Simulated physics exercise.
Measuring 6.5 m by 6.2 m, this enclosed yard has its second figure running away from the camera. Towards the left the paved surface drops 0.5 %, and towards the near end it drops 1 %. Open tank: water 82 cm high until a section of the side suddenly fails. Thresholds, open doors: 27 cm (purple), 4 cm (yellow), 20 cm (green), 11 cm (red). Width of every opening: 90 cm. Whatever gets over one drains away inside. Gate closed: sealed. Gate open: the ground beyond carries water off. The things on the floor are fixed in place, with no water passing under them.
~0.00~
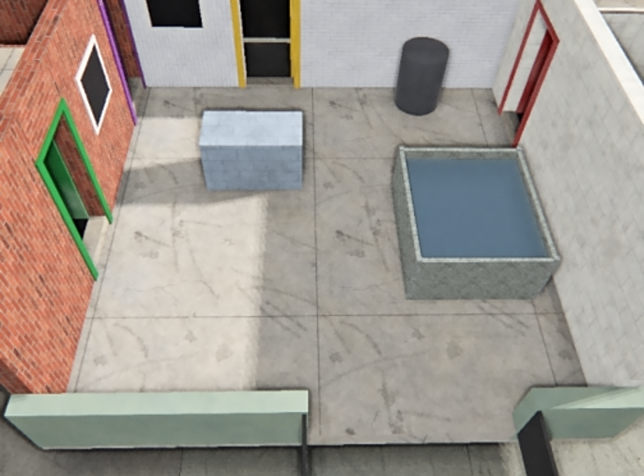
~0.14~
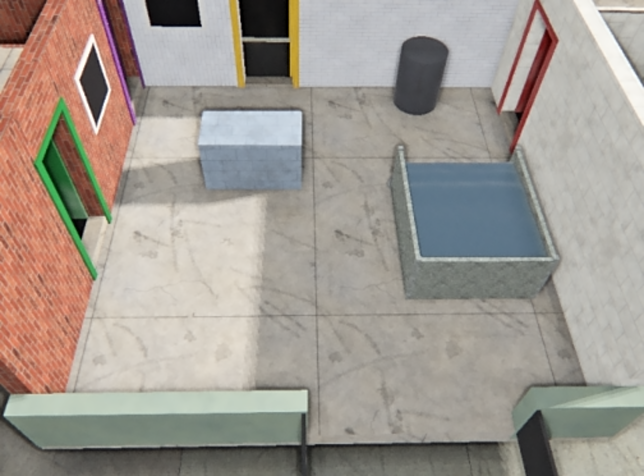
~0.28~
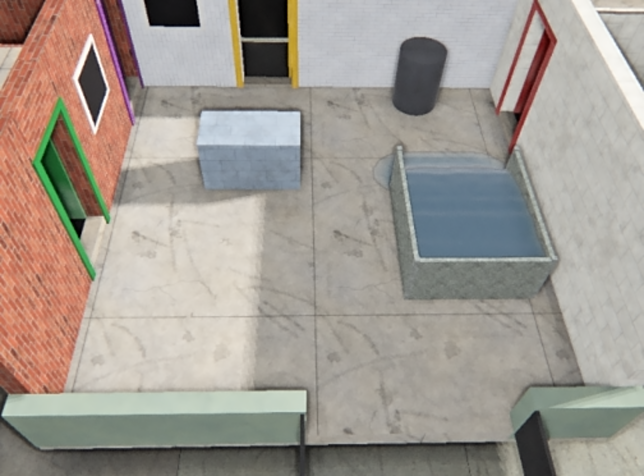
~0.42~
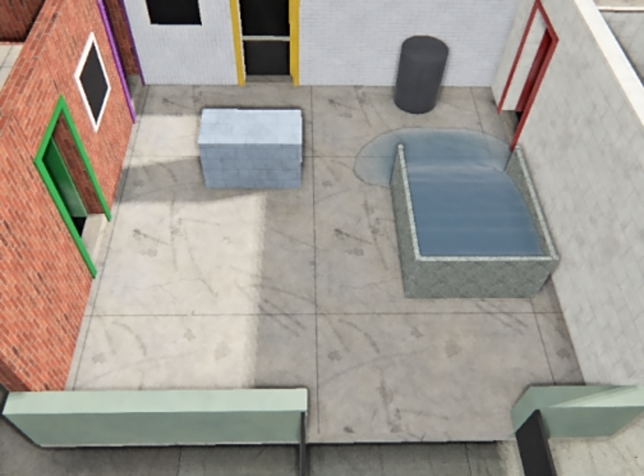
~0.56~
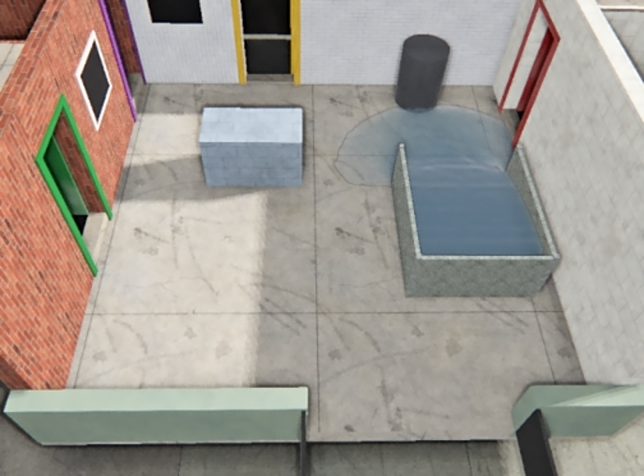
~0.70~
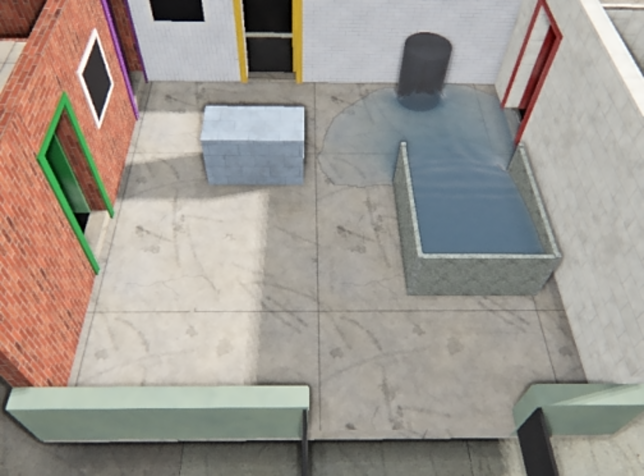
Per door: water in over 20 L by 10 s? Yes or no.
Purple door no, yellow door yes, green door no, red door yes.
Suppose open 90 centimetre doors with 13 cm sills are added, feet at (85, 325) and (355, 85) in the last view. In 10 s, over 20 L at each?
The first door falls short and the second gets there.
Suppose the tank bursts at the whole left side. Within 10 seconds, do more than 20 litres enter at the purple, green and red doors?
Door purple stays within, door green goes beyond, door red stays within.
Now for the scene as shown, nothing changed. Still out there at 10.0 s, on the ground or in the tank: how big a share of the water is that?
About 82 per cent.
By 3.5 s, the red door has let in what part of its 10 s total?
It comes to about 90 per cent.
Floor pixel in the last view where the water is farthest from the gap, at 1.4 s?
(284, 86).
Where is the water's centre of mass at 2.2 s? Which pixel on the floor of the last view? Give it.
The water is centred near (426, 146).
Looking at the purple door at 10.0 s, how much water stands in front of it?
The depth there is around 8.0 cm.
After 1.4 s water covers 25 % of the floor and is deepest (58 cm) near (499, 100); purple door not reached, yellow door not reached, green door not reached, red door 19 cm at the sill, 7 L in.
After 2.2 s water covers 30 % of the floor and is deepest (52 cm) near (438, 87); purple door not reached, yellow door 12 cm at the sill, 8 L in, green door not reached, red door 31 cm at the sill, 65 L in.
After 3.5 s water covers 45 % of the floor and is deepest (26 cm) near (153, 97); purple door 25 cm at the sill, 2 L in, yellow door 10 cm at the sill, 41 L in, green door not reached, red door 21 cm at the sill, 224 L in.
After 6.0 s water covers 85 % of the floor and is deepest (19 cm) near (140, 111); purple door 19 cm at the sill, 3 L in, yellow door 4 cm at the sill, 65 L in, green door 6 cm at the sill, 0 L in, red door 8 cm at the sill, 254 L in.
After 10.0 s water covers 90 % of the floor and is deepest (15 cm) near (62, 413); purple door 8 cm at the sill, 3 L in, yellow door 8 cm at the sill, 94 L in, green door 5 cm at the sill, 0 L in, red door 5 cm at the sill, 254 L in.
